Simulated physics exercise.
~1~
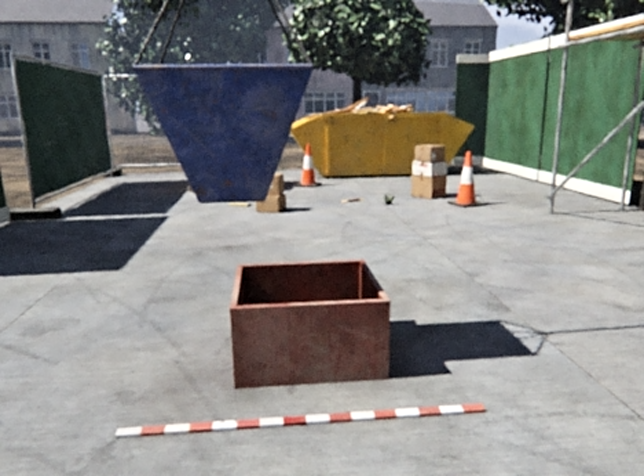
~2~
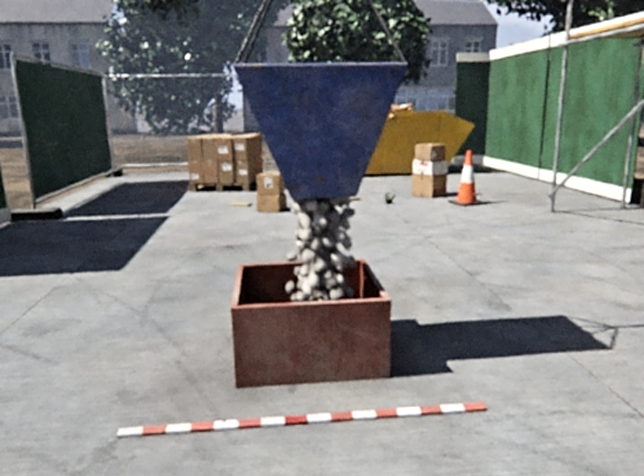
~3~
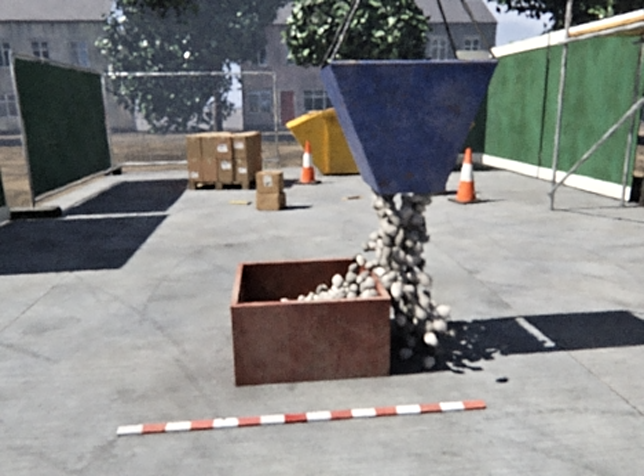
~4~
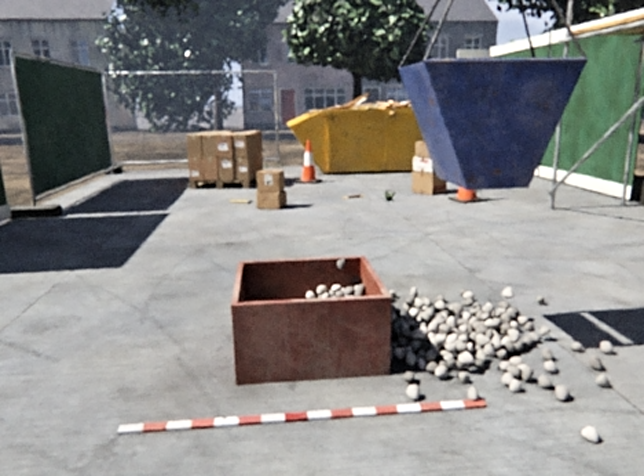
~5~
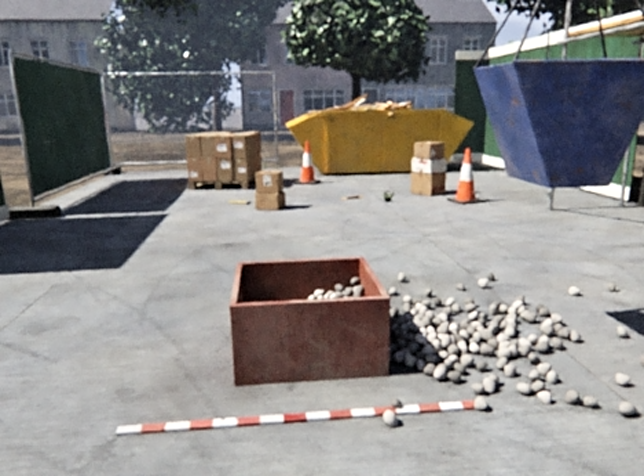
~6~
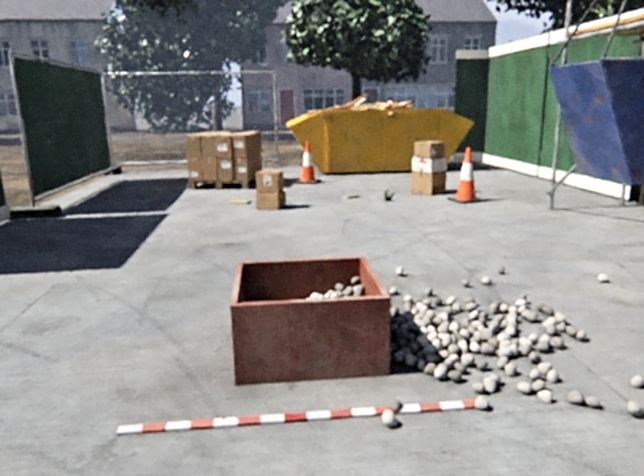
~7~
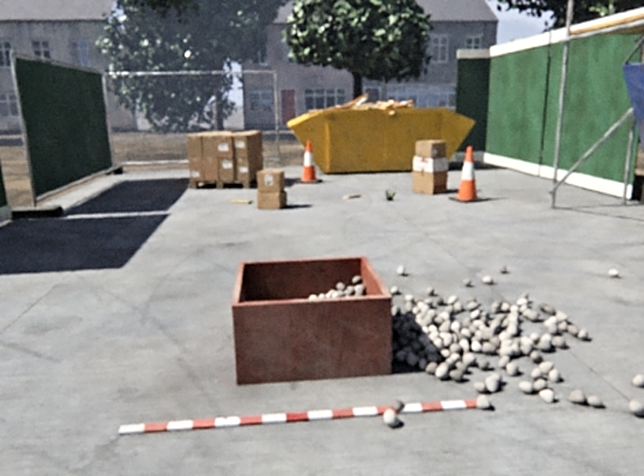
A blue hopper moved to the right across a concrete yard, pouring pale rounded stones into a reddish-brown bin and then over its right side, and it emptied and slid almost out of view, leaving stones in the bin and a scattered heap beside it.
